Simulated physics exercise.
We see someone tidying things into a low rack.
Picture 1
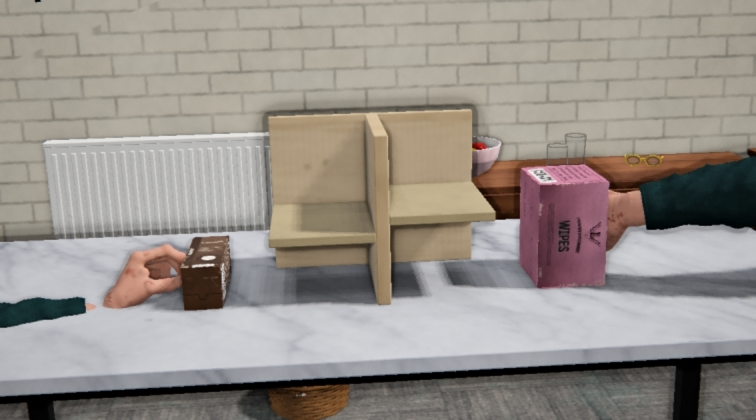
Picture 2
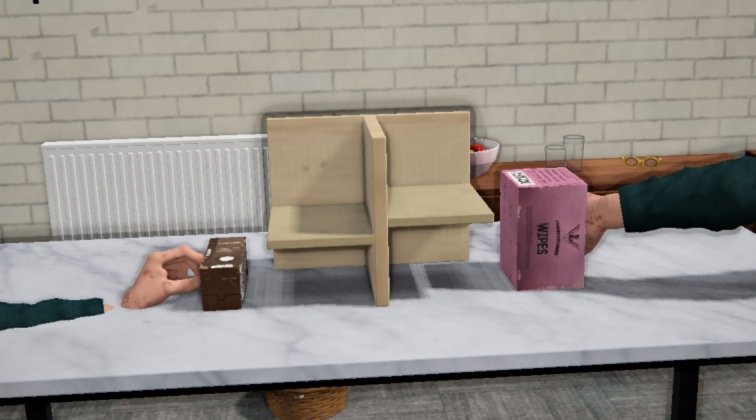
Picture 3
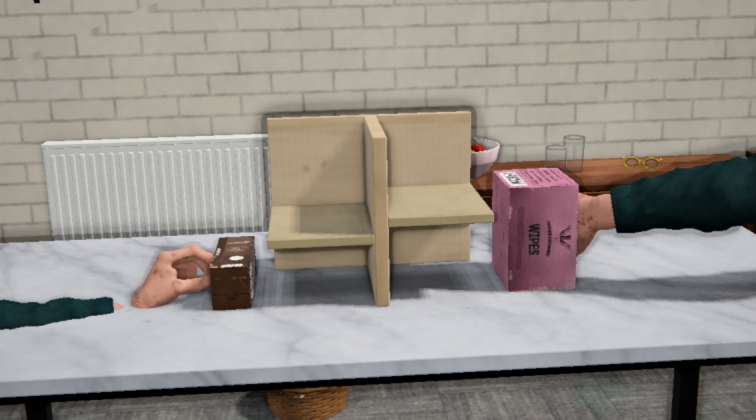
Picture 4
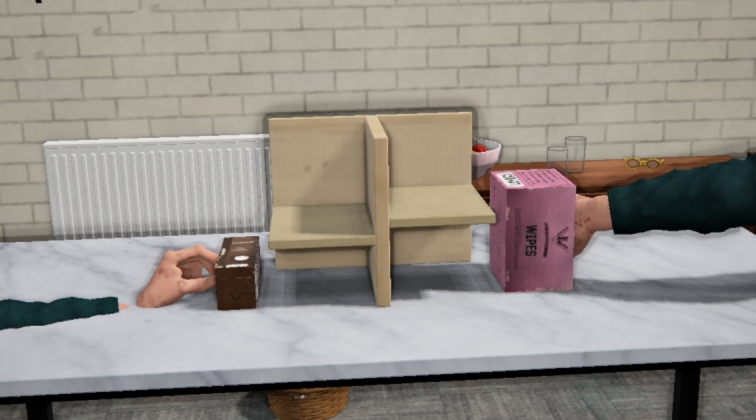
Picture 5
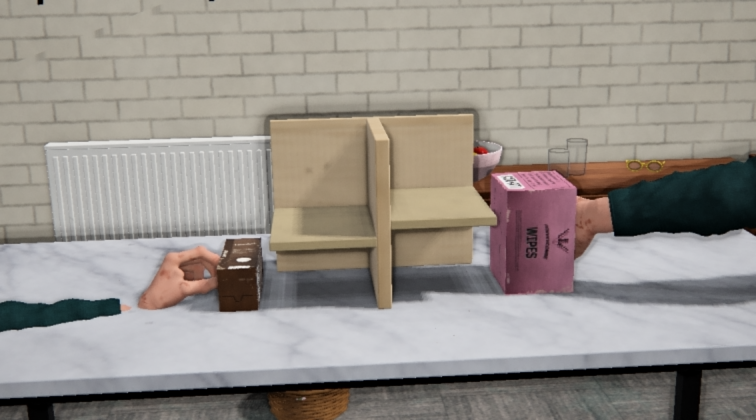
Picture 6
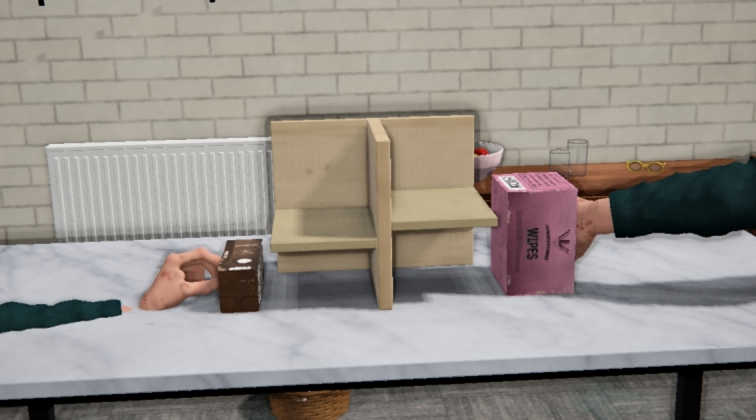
Hands sliding a brown carton rightward and a pink wipes box leftward beside a wooden shelf, then barely moving.
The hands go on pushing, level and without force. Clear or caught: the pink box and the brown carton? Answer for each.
In the end the pink box is too tall; the brown carton clears the shelf.
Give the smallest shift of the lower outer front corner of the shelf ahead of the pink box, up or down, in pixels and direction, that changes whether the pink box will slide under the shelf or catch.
Some 32 pixels, up.
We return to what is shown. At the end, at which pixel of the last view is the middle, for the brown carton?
At about (298, 272).
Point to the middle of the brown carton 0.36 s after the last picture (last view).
At about (270, 273).
Then, 0.22 s after the last picture, pink box sliding up to the opening near (524, 233); brown carton sliding up to the opening near (251, 274).
Then, 0.36 s after the last picture, pink box stopped at the opening near (519, 233); brown carton part of the way in near (269, 273).
Then, 0.52 s after the last picture, pink box stopped at the opening near (519, 233); brown carton all the way in near (291, 272).
At rest, the pink box stops at the shelf, near (519, 233); the brown carton goes under, near (298, 272).
